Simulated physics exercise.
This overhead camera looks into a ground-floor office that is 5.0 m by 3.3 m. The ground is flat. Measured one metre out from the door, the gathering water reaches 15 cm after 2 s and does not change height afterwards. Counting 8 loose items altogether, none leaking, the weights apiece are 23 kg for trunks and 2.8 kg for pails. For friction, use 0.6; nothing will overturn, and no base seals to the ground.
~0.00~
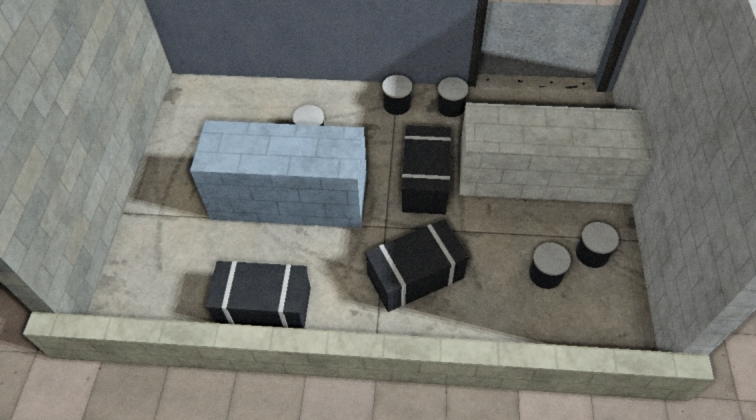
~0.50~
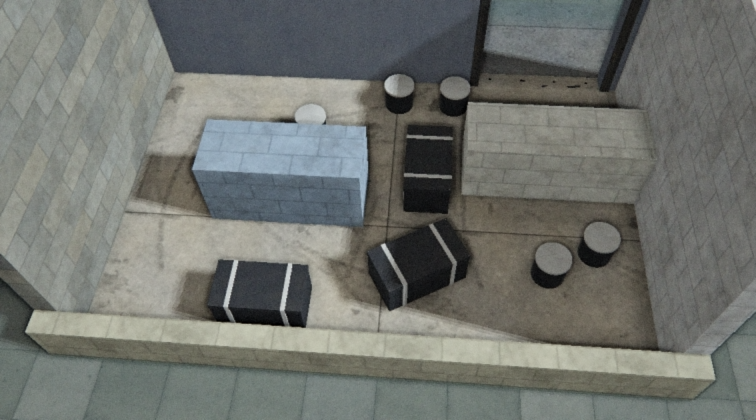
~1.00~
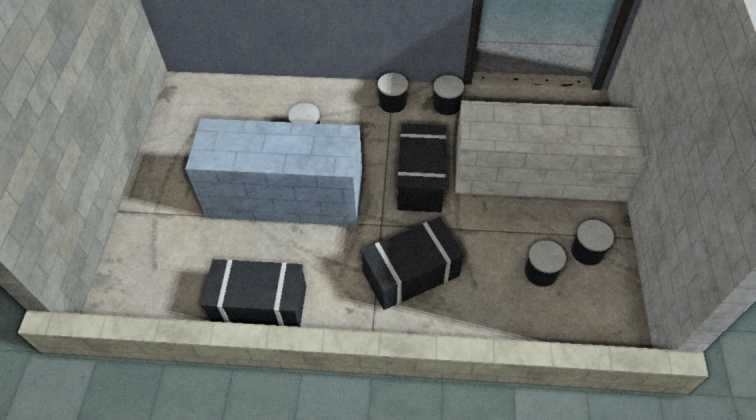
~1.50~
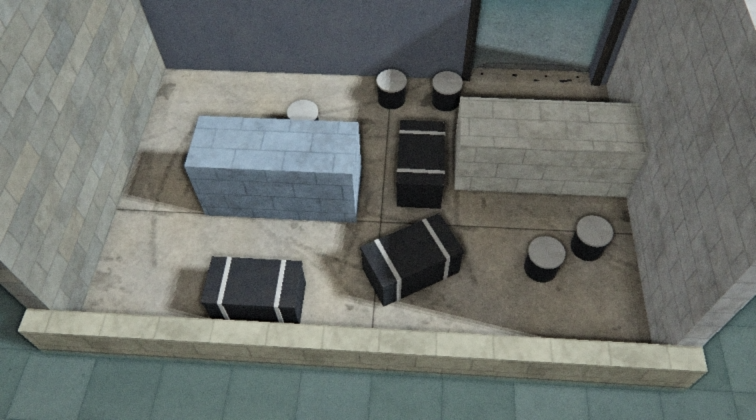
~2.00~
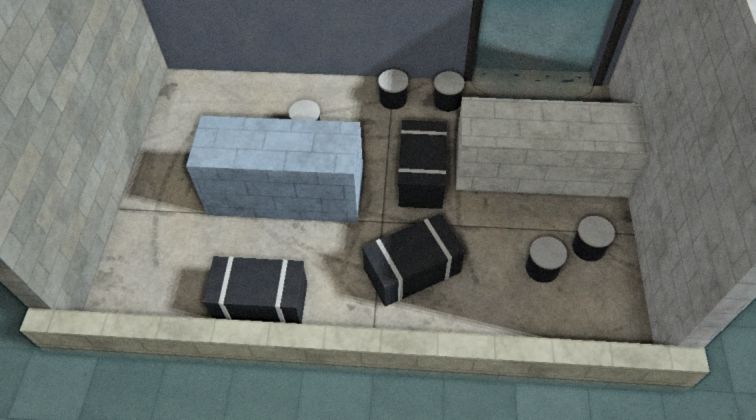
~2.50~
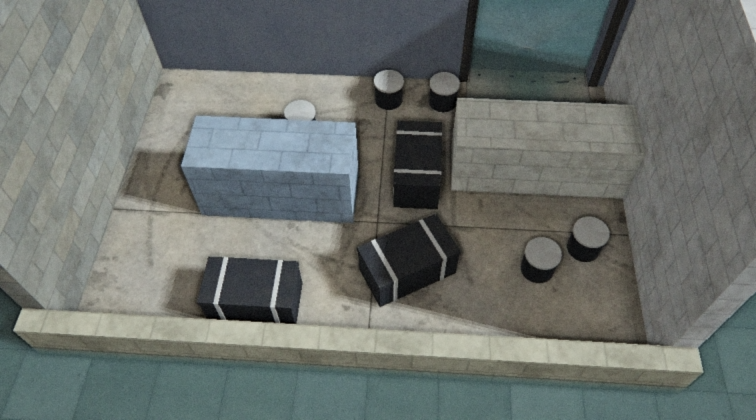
To begin with, dark trunks with pale bands, small round pails, and a blue block stand on the floor of a walled room seen from above. Then the tan paving outside turns blue-green, and the same tint spreads across the doorway, while the objects inside stay put.
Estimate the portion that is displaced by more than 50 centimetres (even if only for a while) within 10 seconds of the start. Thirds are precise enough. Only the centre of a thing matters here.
Middle band.
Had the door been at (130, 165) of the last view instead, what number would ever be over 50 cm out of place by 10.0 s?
Then the count would be 3.
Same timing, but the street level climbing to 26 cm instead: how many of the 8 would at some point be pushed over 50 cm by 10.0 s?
I count 4 of them in that case.
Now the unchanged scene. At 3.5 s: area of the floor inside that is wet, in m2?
Somewhere about 2.0 m2, give or take.
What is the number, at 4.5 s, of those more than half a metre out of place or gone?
Tally: 0.
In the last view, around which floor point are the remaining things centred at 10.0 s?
Mean position approx. (328, 233).
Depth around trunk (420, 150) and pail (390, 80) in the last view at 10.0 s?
I'd put it at 4 cm and 9 cm respectively.
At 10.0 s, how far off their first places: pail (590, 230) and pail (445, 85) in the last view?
Shifts: 0 cm / 350 cm.
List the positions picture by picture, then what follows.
The first frame shows a trunk at (417, 255) rests on the ground; a pail at (601, 237) rests on the ground; water covers 0.0 m2; 0 of 8 have shifted.
The second frame shows a trunk at (418, 254) rests on the ground; a pail at (602, 237) rests on the ground; water covers 0.0 m2; 0 of 8 have shifted.
The third frame shows a trunk at (413, 252), on the bottom; a pail at (596, 235) rests on the ground; 0.0 m2 under water; 0 of 8 have shifted.
The fourth frame shows a trunk at (412, 249) rests on the ground; a pail at (595, 230) rests on the ground; water covers 0.0 m2; 0 of 8 have shifted.
The fifth frame shows a trunk at (414, 249) rests on the ground; a pail at (597, 231), on the bottom; 0.3 m2 under water; 0 of 8 have shifted.
The sixth frame shows a trunk at (409, 249) rests on the ground; a pail at (591, 231), on the bottom; 1.0 m2 under water; 0 of 8 have shifted.
After 3.5 s 0 of 8 are over 50 cm from their spots; 0 afloat.
After 4.5 s 0 of 8 are over 50 cm from their spots; 0 afloat.
After 7.0 s 3 of 8 are over 50 cm from their spots; 3 afloat.
After 10.0 s 3 of 8 are over 50 cm from their spots, and 3 have been at some point; 3 afloat.
